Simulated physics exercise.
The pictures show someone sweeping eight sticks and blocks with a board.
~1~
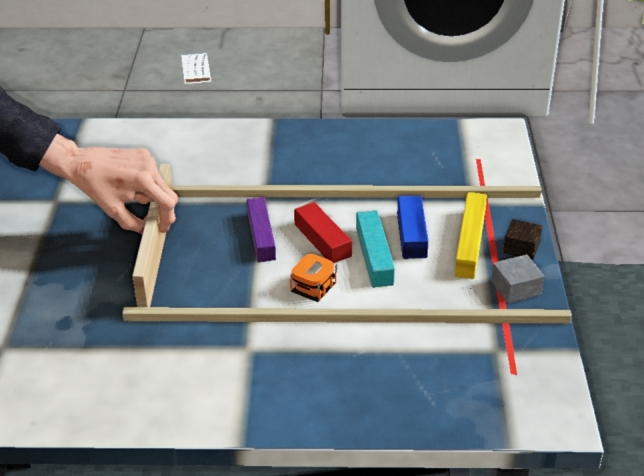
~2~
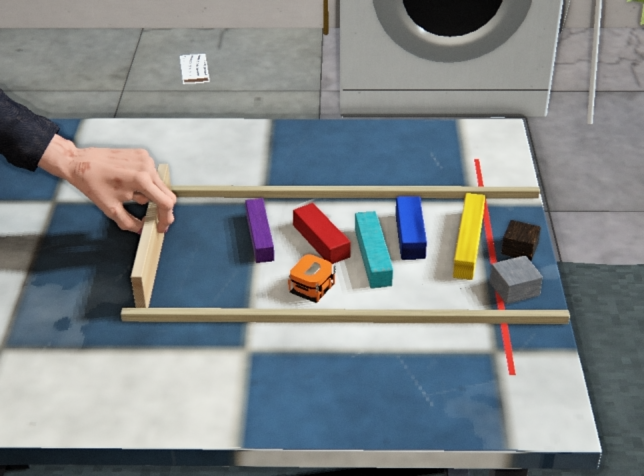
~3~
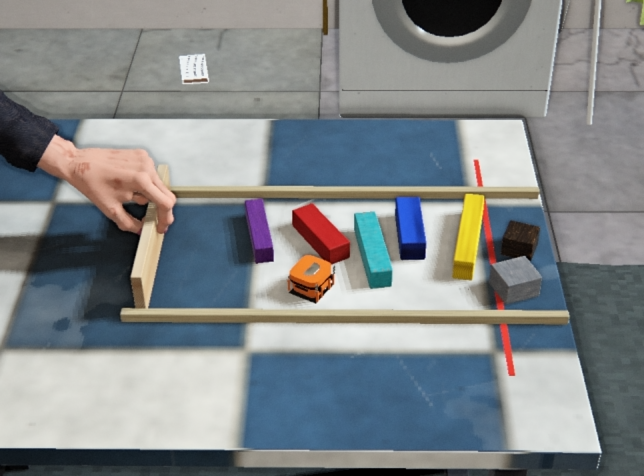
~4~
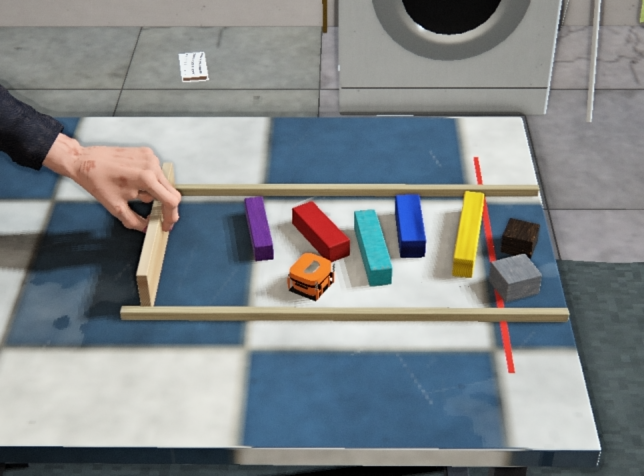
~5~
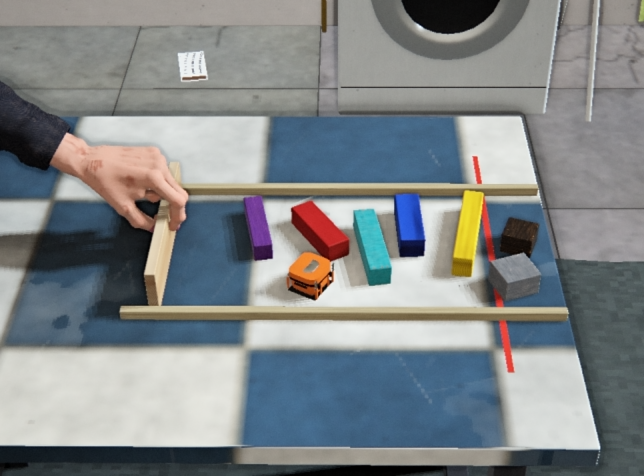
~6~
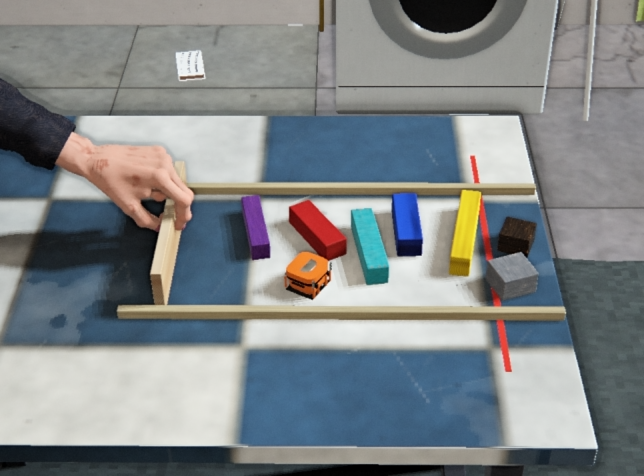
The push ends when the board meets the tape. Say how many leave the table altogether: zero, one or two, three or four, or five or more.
Here the number that fall off is three or four.
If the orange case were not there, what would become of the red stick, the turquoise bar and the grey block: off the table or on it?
The red stick survives; the turquoise bar is kept; the grey block tumbles off.
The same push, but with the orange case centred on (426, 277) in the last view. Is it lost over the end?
Then it is kept.
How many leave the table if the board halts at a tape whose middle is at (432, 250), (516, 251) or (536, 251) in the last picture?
In that order 1, 5 and 6.
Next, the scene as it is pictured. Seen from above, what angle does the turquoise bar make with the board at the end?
Some 0 degrees.
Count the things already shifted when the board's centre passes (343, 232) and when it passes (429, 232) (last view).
At the one place 5, at the other 8.
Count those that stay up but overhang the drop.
1 of them.
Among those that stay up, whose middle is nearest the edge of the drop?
The turquoise bar.
A little later, none off yet; black block at rest near (517, 237); grey block at rest near (512, 276); yellow stick at rest near (465, 232).
Next, none off yet; black block moving near (520, 237); grey block at rest near (515, 278); yellow stick shifted a little near (490, 231).
When it is over, the number that fall off is three or four; down, blue stick, yellow stick, grey block and black block.
